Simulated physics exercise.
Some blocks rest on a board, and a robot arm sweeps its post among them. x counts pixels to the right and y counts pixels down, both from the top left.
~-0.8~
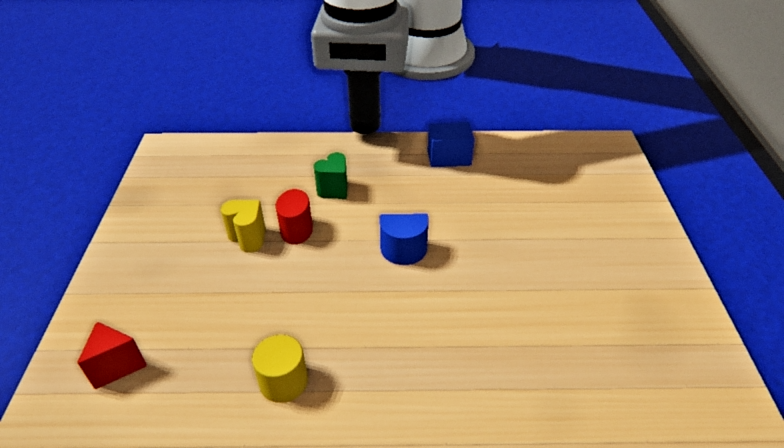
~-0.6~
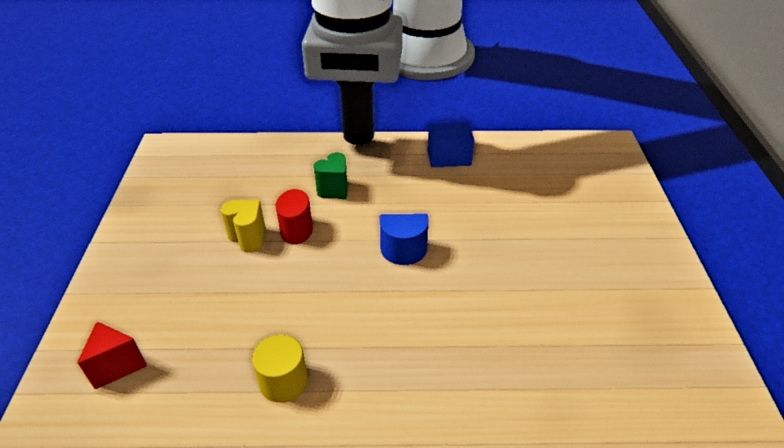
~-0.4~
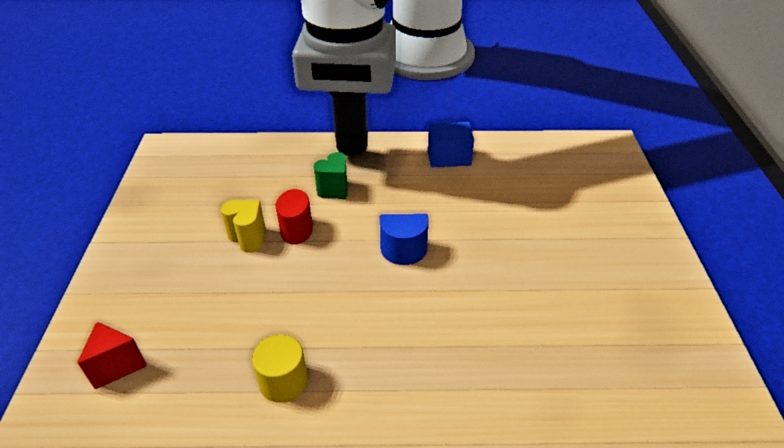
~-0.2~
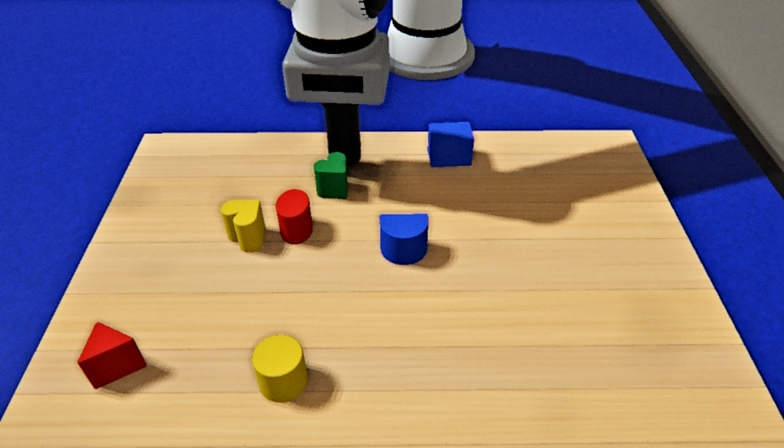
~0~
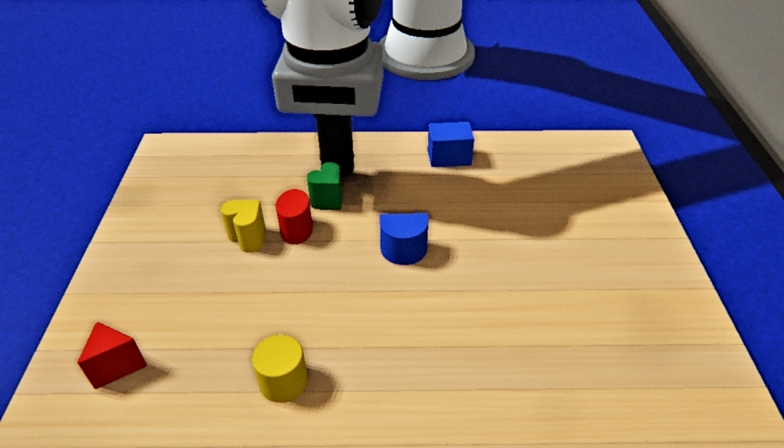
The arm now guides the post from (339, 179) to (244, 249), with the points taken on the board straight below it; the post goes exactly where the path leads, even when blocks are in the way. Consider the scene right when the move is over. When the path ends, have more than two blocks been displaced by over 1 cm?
I believe so.
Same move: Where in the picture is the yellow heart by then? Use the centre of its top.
Put as a pixel place, it's (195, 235).
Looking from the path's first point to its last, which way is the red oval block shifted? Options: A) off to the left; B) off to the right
Correct choice: A.
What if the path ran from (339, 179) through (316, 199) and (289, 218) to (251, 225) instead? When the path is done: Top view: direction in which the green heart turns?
From above, counter-clockwise.
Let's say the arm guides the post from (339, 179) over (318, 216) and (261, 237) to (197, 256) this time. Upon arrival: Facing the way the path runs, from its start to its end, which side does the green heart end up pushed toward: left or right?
The shift is leftward.
The first path, step by step. One third of the way, post (307, 191); red oval block (283, 217), turned 30° clockwise; green heart (312, 196), turned 55° anticlockwise.
Two thirds of the way, post (274, 214); yellow heart (235, 214); red oval block (280, 221), turned 40° clockwise; green heart (310, 203), turned 105° anticlockwise.
At the end, post (241, 239); yellow heart (195, 235), turned 25° clockwise; red oval block (280, 223), turned 30° clockwise; green heart (310, 203), turned 105° anticlockwise.
